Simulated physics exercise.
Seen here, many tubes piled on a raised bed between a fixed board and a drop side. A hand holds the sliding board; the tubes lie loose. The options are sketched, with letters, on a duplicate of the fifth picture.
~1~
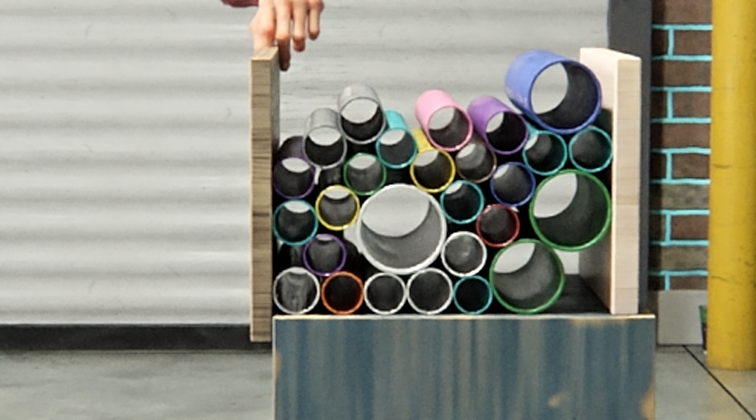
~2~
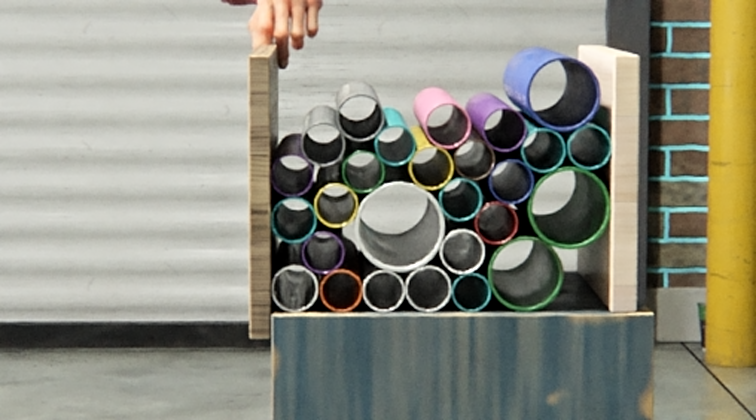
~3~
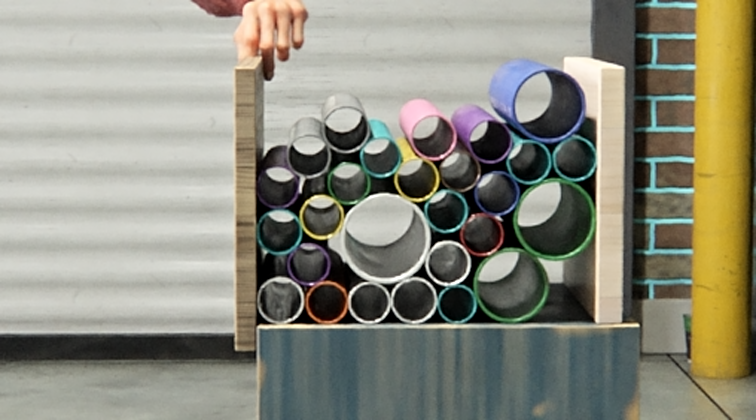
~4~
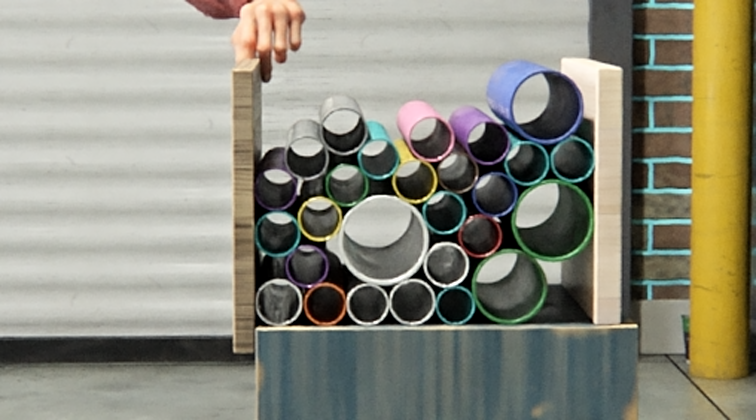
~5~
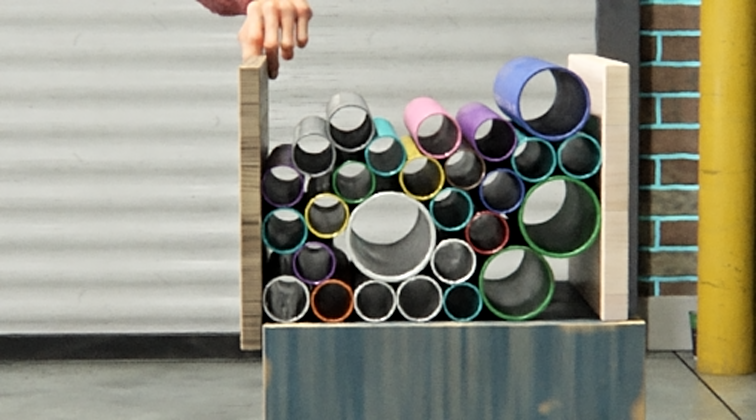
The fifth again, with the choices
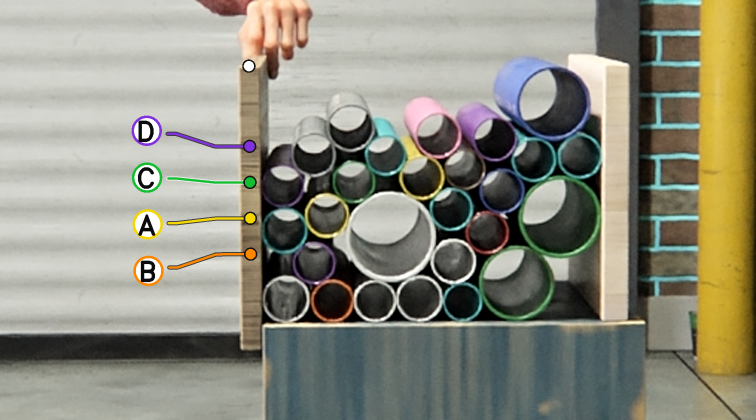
The view shifts slightly, while the loose, colourful tubes stay piled between two upright boards on a blue box, with no clear movement among them. A hand stays at the top of the left board throughout, as the whole scene drifts a little left, then slightly back right.
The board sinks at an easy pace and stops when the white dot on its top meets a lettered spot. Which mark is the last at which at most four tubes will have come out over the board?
No lower than B.
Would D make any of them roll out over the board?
At D: No.
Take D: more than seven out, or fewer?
It loses fewer than seven.
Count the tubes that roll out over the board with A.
The count is none.
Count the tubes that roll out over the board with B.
It comes to three.
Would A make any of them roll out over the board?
At A: No.
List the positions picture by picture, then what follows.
The first picture shows a green tube (365, 175); a brown tube (476, 163); a purple tube (506, 132).
The second picture shows a purple tube (505, 129); side board (265, 179).
The third picture shows a white tube (280, 300); a green tube (511, 286).
The fourth picture shows a green tube (553, 220); a green tube (347, 186).
The fifth picture shows a brown tube (465, 170); a purple tube (495, 139); side board (256, 190).
On the marked copy, A at (251, 218); B at (251, 254); C at (250, 182); D at (250, 146); the white dot at (249, 66).
Following B. Soon after the start, top of the board (261, 147).
Later, top of the board (261, 241).
In the end, top of the board (262, 253), three out over the board.
As for the rest, A none out over the board; C none out over the board; D none out over the board.
